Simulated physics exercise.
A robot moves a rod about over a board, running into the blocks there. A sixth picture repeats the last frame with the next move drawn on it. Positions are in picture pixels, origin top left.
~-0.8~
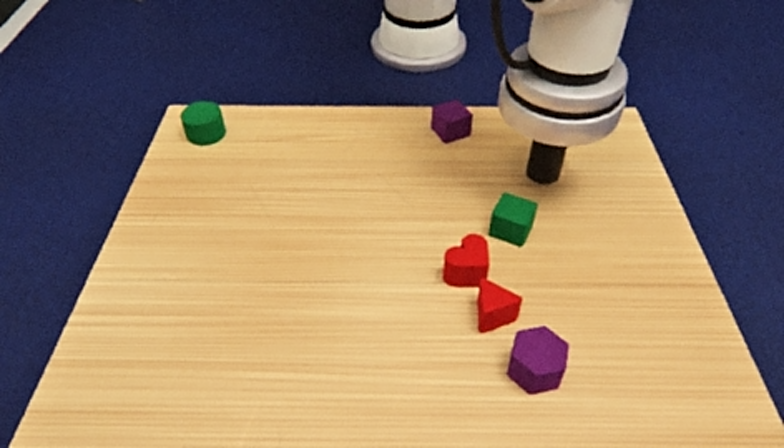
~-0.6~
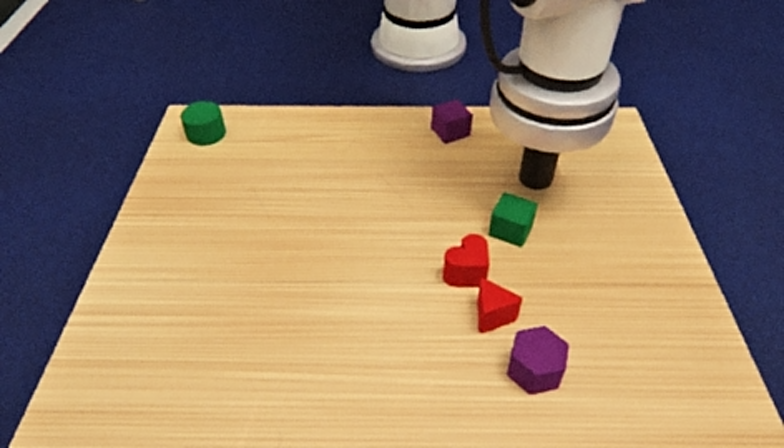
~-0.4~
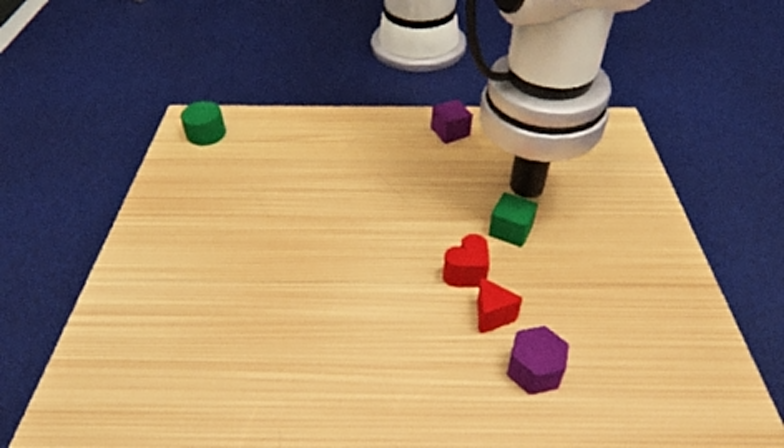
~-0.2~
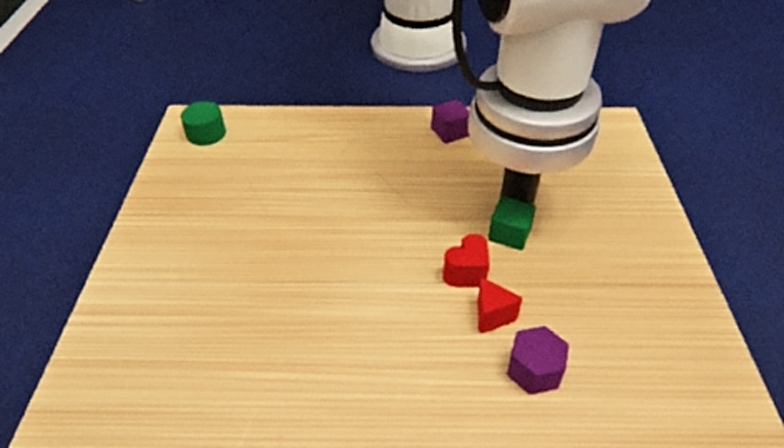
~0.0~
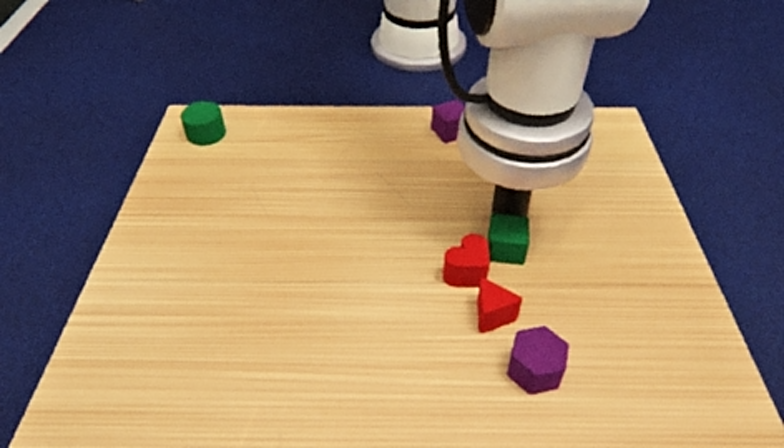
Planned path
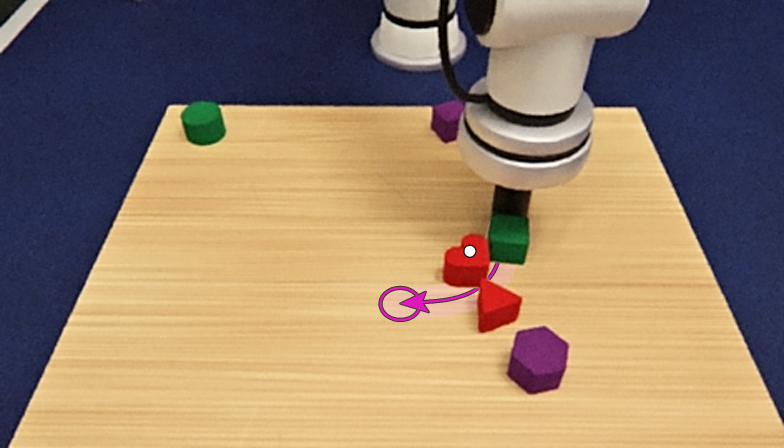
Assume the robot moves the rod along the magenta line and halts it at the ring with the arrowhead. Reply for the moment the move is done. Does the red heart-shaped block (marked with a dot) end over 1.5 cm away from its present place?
I expect so.
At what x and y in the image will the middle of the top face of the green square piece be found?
For the centre of its top, I'd go with (493, 303).
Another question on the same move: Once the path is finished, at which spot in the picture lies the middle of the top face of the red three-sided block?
I expect it at (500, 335).
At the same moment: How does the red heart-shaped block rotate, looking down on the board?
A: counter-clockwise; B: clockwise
Answer: B.
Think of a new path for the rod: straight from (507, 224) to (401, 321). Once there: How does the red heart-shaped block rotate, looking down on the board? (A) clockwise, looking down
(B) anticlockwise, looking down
My answer is option B.
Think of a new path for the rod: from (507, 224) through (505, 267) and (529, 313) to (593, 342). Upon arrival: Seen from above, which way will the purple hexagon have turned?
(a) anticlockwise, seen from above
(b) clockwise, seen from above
a: Anticlockwise, seen from above.
Drawn move, from (507, 224) via (497, 264) and (461, 296), ending at (400, 304); the dot is on the red heart-shaped block.
The first path, step by step. One third of the way, rod (499, 253); red heart-shaped block (464, 254); red three-sided block (496, 301); green square piece (508, 273).
Two thirds of the way, rod (462, 285); red heart-shaped block (424, 264), turned 30° clockwise; red three-sided block (500, 335), turned 50° anticlockwise; green square piece (493, 303), turned 25° anticlockwise.
At the end, rod (400, 292); red heart-shaped block (381, 256), turned 60° clockwise; red three-sided block (500, 335), turned 55° anticlockwise; green square piece (493, 303), turned 25° anticlockwise; purple hexagon still.
